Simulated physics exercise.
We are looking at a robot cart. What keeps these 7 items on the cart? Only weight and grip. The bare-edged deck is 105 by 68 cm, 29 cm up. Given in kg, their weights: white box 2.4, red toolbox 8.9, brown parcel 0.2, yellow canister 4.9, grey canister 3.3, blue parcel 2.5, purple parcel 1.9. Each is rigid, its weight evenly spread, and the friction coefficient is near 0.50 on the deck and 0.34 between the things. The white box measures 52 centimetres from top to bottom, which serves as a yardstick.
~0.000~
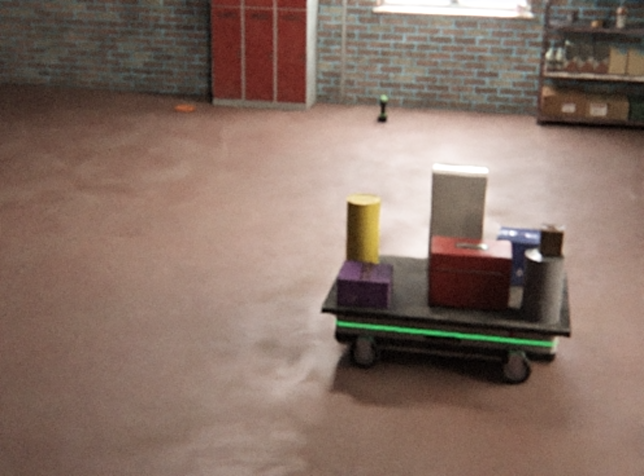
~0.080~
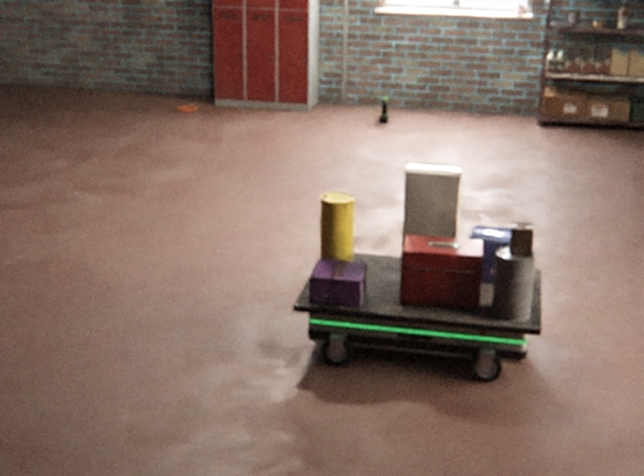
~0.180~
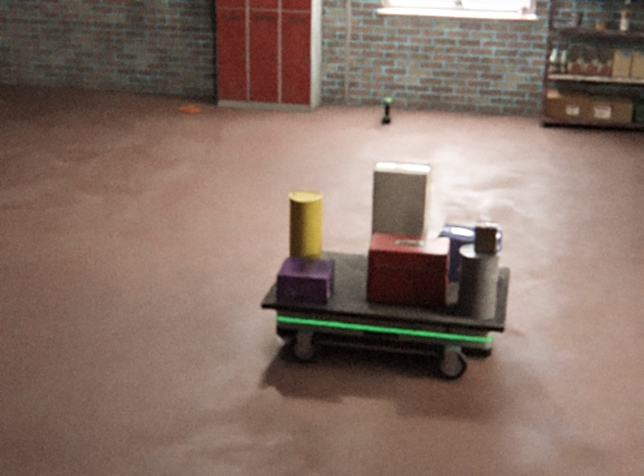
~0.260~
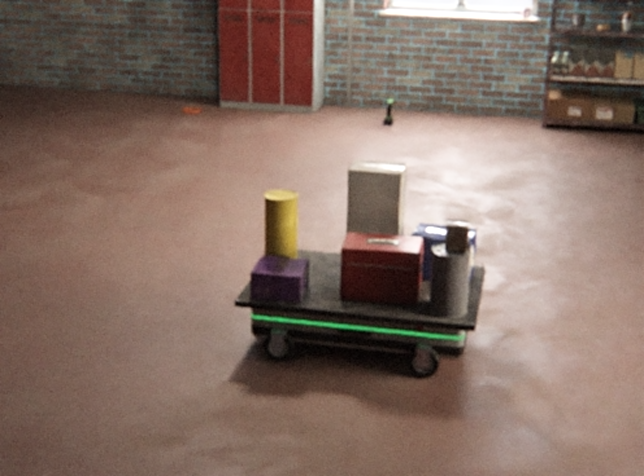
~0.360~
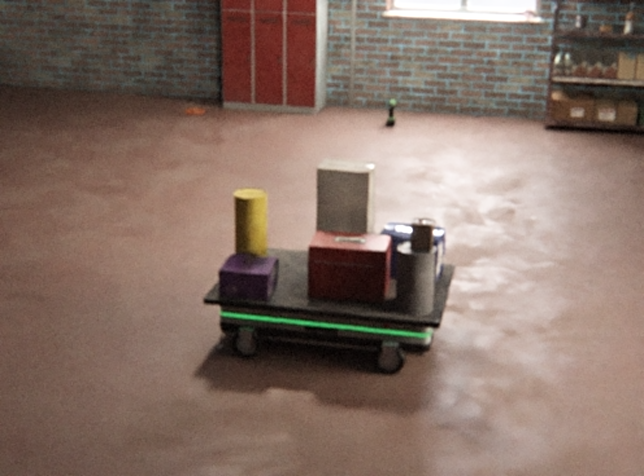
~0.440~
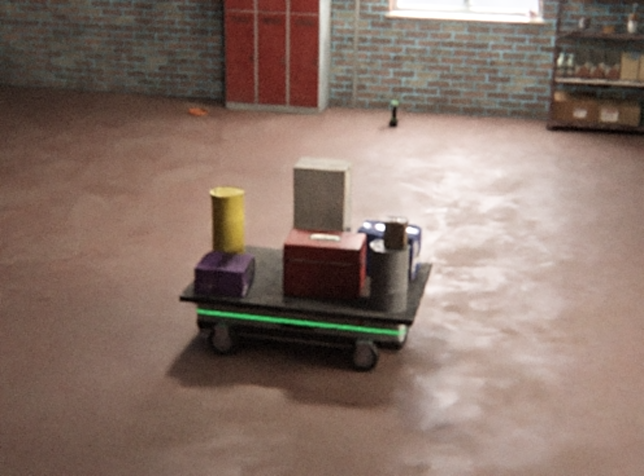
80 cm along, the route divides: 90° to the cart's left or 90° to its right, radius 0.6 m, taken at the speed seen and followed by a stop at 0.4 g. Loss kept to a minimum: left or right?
Left.
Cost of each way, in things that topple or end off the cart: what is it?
With a left turn it's 3; with a right turn it's 5.
Turning left. At 0.84 s, cart has run 126 cm, turned 30°; white box leaning 10° near (176, 212); yellow canister leaning 46°; purple parcel slid 18 cm.
After 1.44 s, cart has run 215 cm, turned 90°; purple parcel now off the cart; blue parcel slid 5 cm; brown parcel slid 2 cm.
After 1.74 s, cart has run 233 cm, turned 90°; blue parcel slid 5 cm; brown parcel slid 2 cm.
At rest (2.2 s), off the cart, white box, yellow canister and purple parcel; the other 4 in place, give or take 10 cm. In the last view, white box near (8, 320), red toolbox near (114, 361).
Turning right instead, white box, brown parcel, yellow canister, grey canister and purple parcel tipped over or off the cart, 5 of 7 in all.
